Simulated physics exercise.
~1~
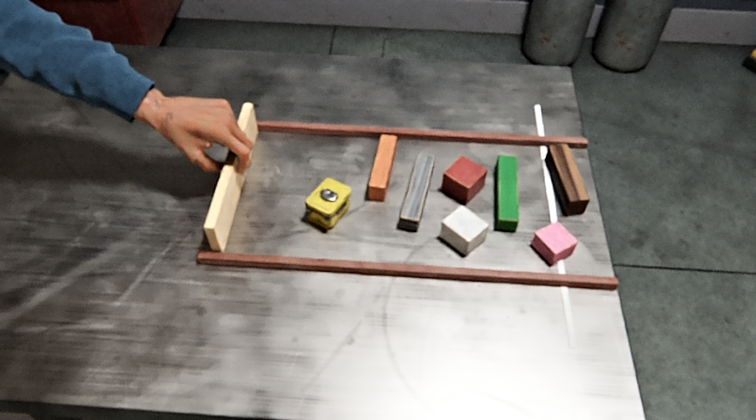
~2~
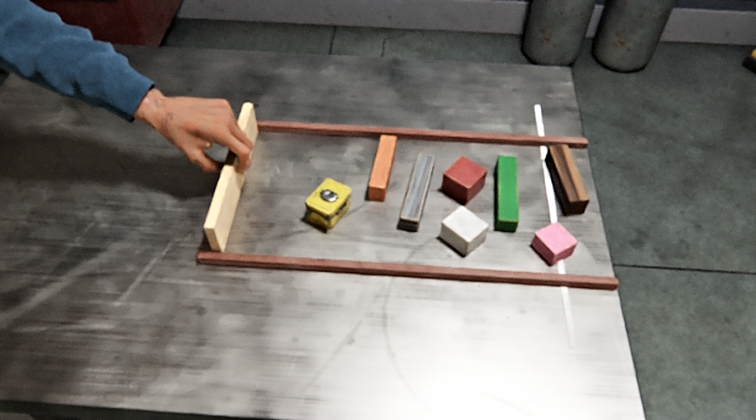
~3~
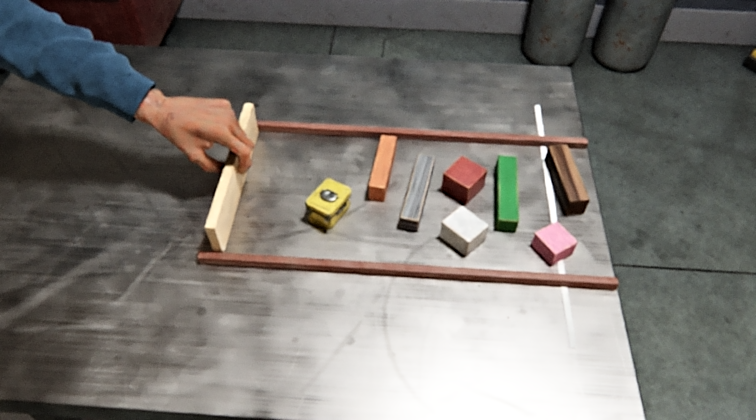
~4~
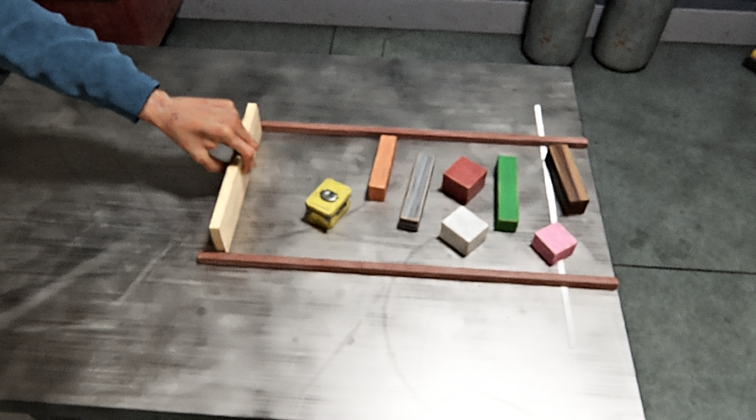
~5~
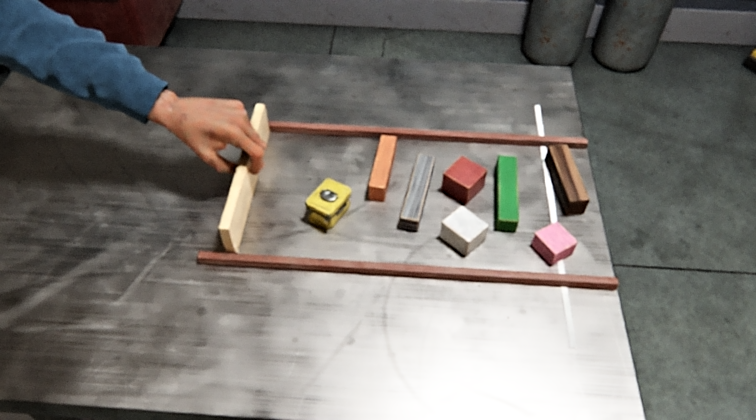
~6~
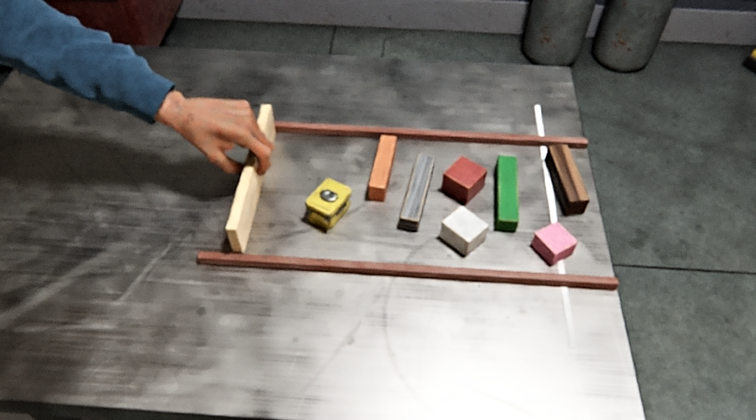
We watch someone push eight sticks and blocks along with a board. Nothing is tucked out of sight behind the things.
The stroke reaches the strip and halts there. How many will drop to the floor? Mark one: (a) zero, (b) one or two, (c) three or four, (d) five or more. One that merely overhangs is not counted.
(c) three or four.
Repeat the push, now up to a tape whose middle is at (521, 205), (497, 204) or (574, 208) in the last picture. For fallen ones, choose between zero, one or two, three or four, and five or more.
Counts for the three tries are one or two, not one and 5 or more.
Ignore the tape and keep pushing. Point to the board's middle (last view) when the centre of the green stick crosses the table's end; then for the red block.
Approx. (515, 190) for the first, approx. (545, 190) for the second.
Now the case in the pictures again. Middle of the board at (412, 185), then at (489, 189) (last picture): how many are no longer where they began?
Answer - first 6, then 7.
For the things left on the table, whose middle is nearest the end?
That's the pink block.
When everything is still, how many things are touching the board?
At rest, 3 are in contact.
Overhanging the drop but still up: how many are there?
The number overhanging is 2.
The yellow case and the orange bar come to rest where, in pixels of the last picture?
About (572, 216), and about (558, 173).
Soon after, none off yet; brown stick at rest near (566, 179); pink block at rest near (554, 243); green stick at rest near (507, 192).
At rest, the number that fall off is three or four; fallen, red block, green stick and brown stick.
